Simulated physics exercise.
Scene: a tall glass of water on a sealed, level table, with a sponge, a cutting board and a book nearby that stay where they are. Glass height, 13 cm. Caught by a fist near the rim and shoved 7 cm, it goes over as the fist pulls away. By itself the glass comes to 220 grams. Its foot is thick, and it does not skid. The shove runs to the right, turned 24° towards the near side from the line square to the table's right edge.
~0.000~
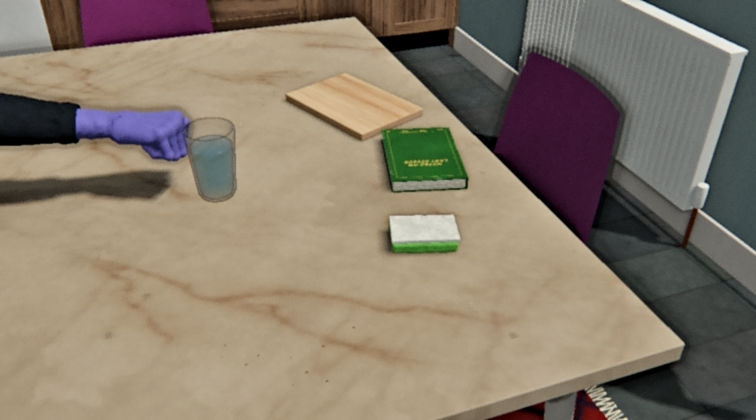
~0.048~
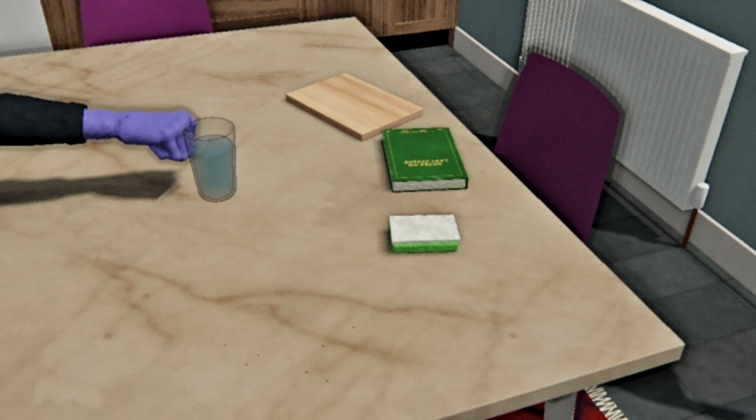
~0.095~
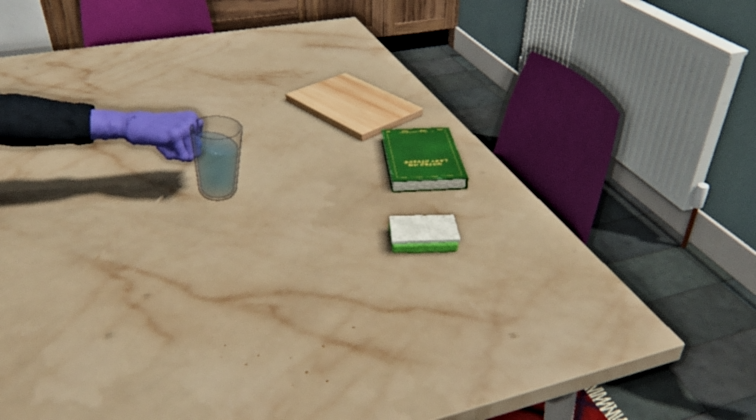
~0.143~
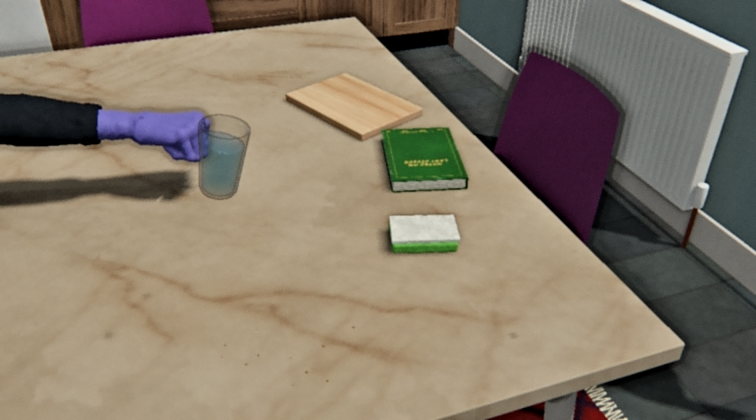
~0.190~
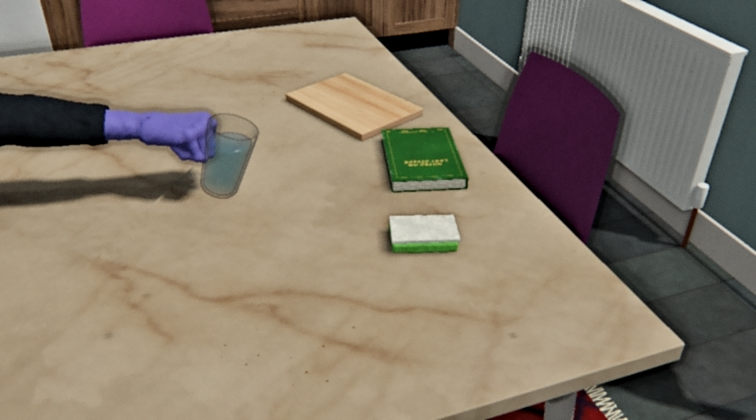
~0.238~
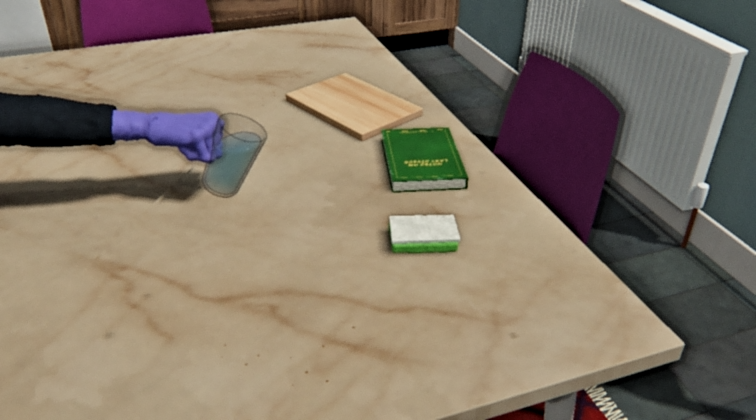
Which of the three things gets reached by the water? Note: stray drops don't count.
Sponge: Reached; cutting board: Reached; book: Reached.
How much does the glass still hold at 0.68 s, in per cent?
About 42 %.
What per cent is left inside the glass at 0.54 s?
About 74 %.
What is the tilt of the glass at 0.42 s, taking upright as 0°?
It leans roughly 60° from upright.
After 0.42 s the tilt is 60° and 100 per cent is in the glass, 0 has run off the table; wet so far, nothing.
After 0.54 s the tilt is 86° and 74 per cent is in the glass, 0 has run off the table; wet so far, nothing.
After 0.68 s the tilt is 86° and 42 per cent is in the glass, 0 has run off the table; wet so far, book.
After 0.92 s the tilt is 86° and 21 per cent is in the glass, 2 has run off the table; wet so far, sponge, cutting board, book.
In the end 5 per cent is in the glass, 17 has run off the table; wet so far, sponge, cutting board, book.
